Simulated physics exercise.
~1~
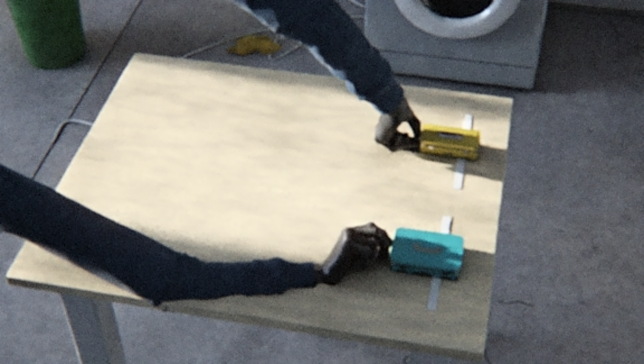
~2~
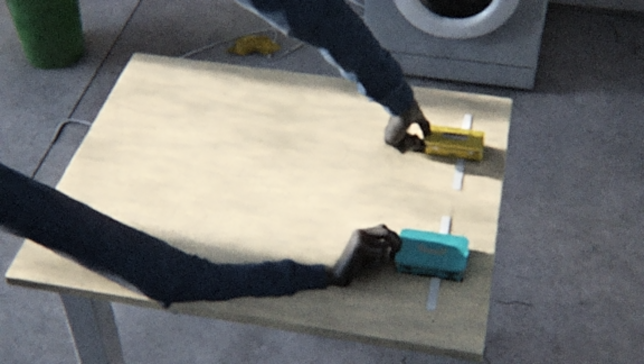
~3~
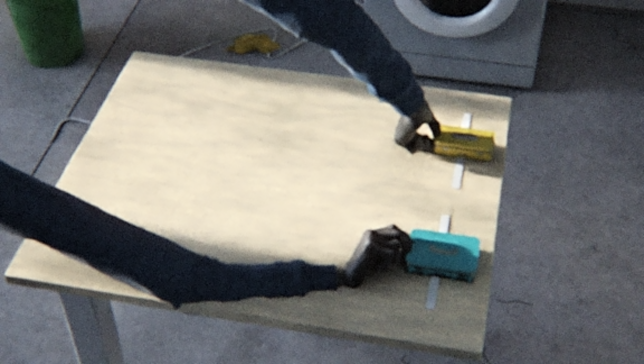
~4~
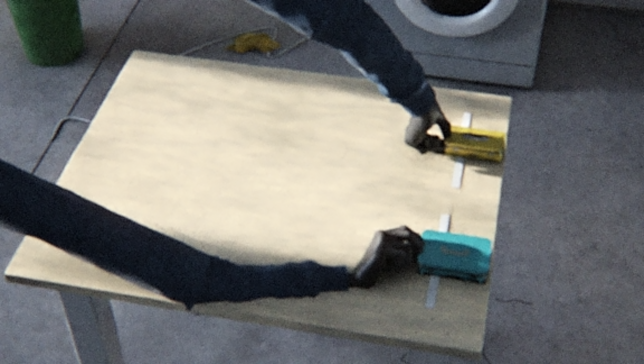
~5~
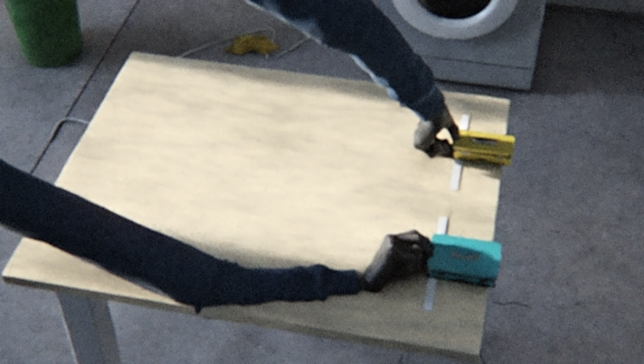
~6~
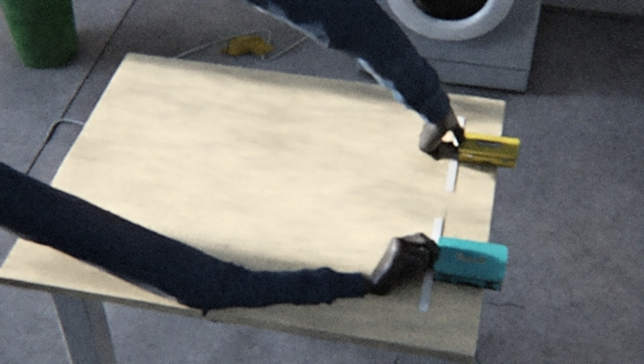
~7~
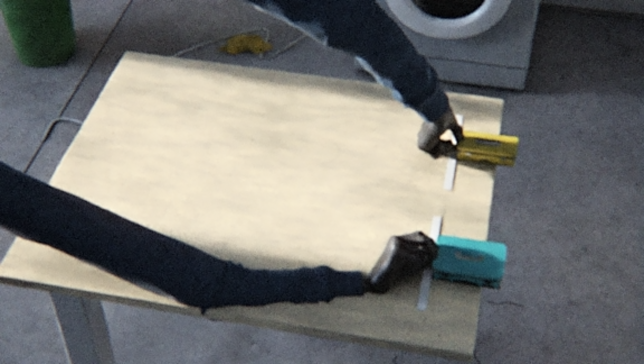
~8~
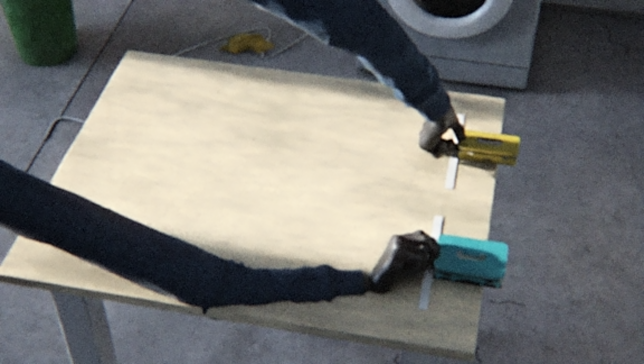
On a pale wooden table standing on a grey floor, two dark-sleeved arms reach in from the left, each hand touching a small case near the right end. The yellow case sits farther away and the turquoise one nearer, each over a strip of light tape. The hands slowly push both cases to the right, sliding them across the strips toward the table's edge. Both cases begin to jut out past the edge, and the hands come to a stop near the tape. The turquoise case and the yellow case stay on the table, partly overhanging, with the hands still beside them.
